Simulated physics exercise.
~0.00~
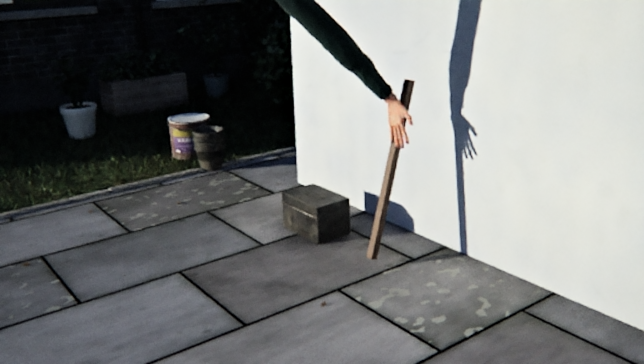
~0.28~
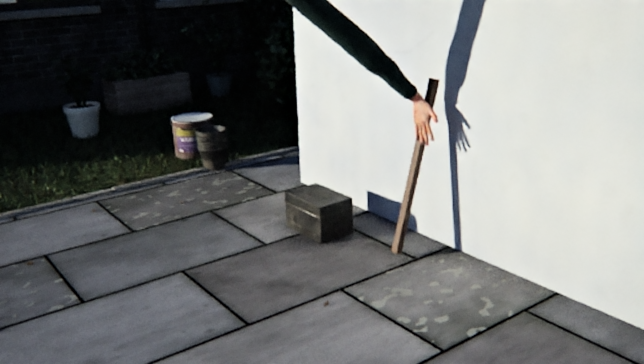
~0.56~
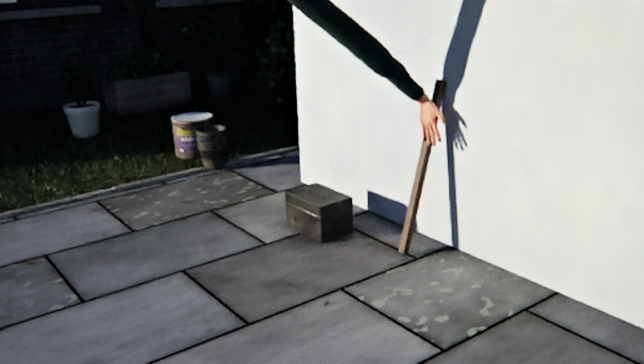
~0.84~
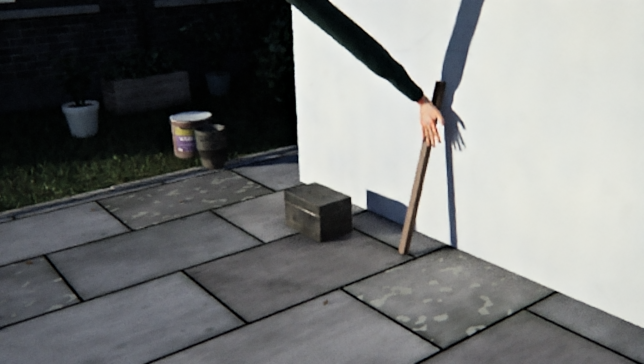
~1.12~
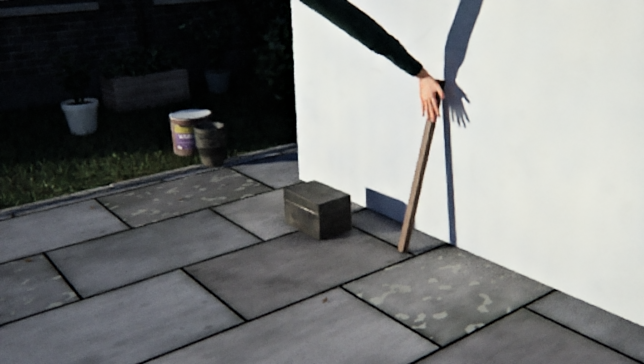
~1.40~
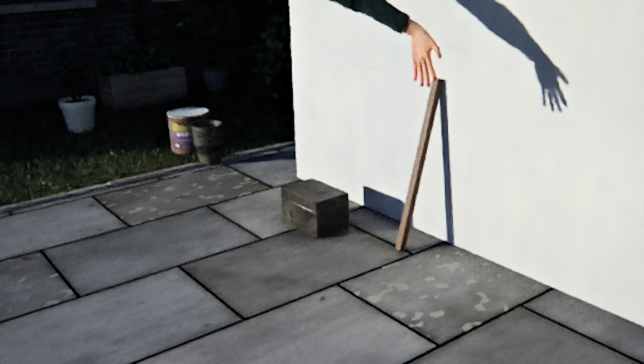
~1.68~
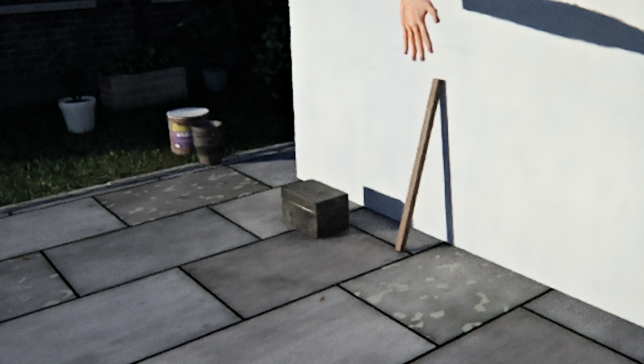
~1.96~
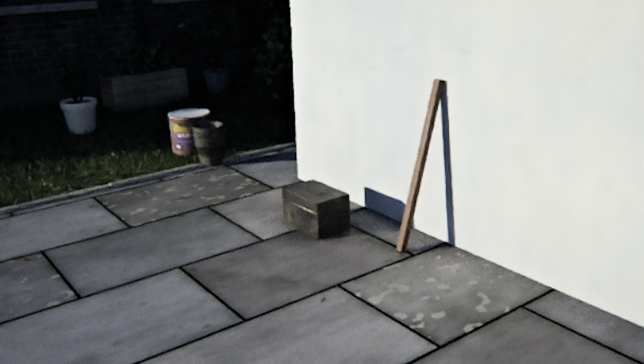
On a paved patio, a hand leans a brown pole against a white wall and withdraws.
